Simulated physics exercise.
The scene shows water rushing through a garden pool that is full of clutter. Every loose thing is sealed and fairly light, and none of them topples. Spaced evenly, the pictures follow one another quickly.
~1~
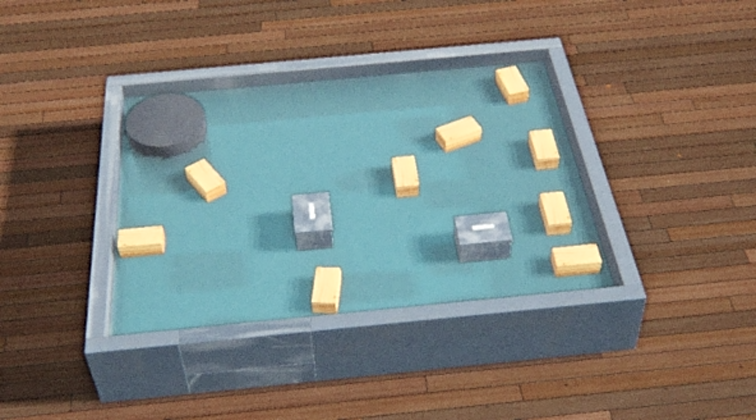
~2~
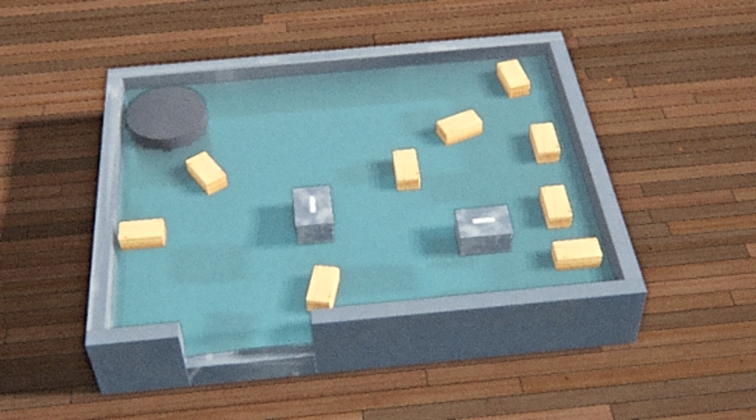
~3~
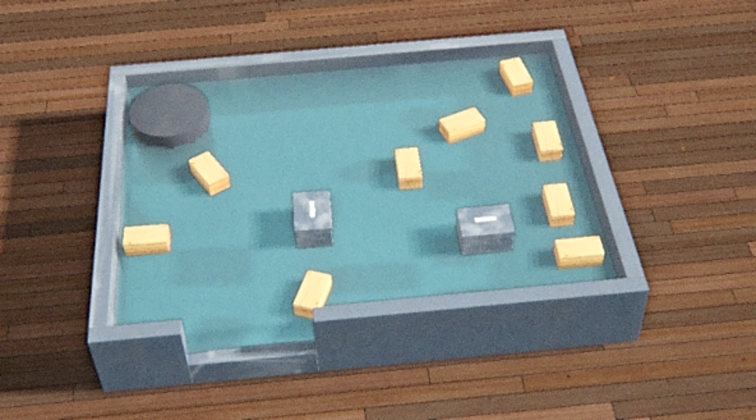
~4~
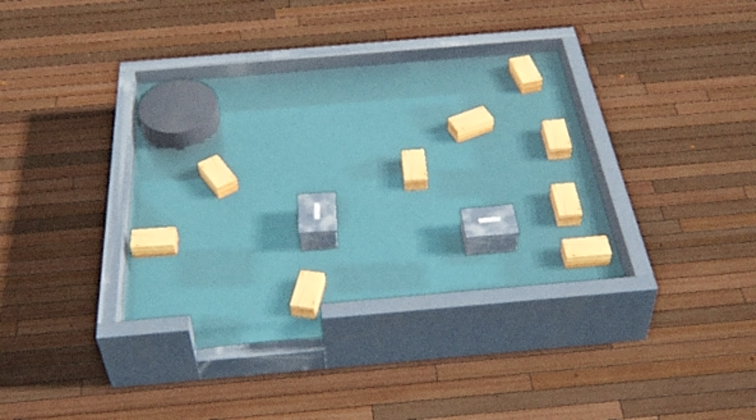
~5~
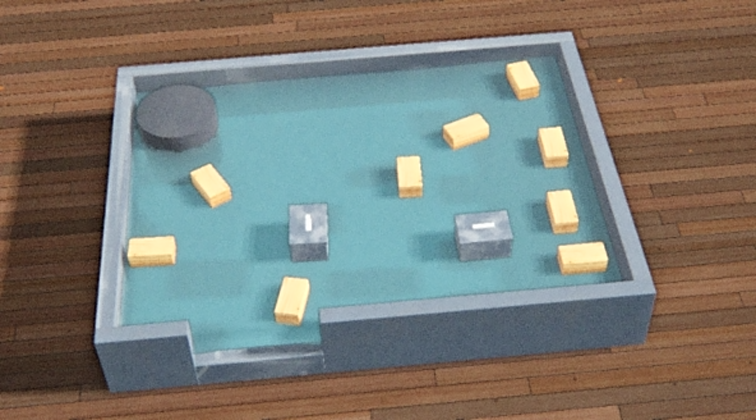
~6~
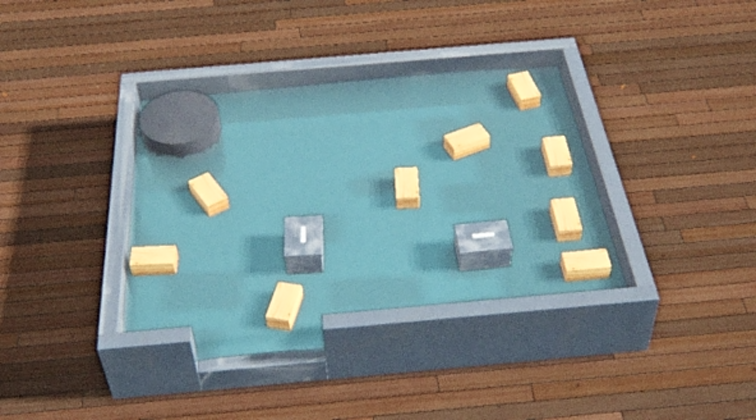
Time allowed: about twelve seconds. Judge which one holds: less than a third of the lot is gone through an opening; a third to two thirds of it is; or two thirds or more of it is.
Less than a third of it is.
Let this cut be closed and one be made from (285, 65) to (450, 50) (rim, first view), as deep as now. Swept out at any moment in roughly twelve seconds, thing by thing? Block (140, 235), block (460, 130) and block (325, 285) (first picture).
First one never exits, second exits, third never exits.
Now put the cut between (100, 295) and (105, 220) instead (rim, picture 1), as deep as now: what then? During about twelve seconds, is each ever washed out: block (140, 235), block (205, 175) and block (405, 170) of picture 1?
Each object, in the order asked: Flushed / flushed / not flushed.
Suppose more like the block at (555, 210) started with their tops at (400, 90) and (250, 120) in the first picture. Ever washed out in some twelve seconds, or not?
Well, the first one never leaves, but the second one never leaves.
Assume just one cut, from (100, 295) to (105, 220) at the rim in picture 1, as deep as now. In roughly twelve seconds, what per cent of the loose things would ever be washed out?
20 per cent.
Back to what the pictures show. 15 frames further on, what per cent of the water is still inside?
Close to 76 percent of it stays.
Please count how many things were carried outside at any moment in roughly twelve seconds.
Count: 2.
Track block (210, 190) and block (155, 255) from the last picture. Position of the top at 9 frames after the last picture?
(197, 215) and (162, 295), approximately.
A moment on, 0 of 11 are out; 11 afloat.
Next, 1 of 11 are out; 10 afloat.
Later, 2 of 11 are out; 9 afloat.
In the end, 2 of 11 are out; 9 afloat.
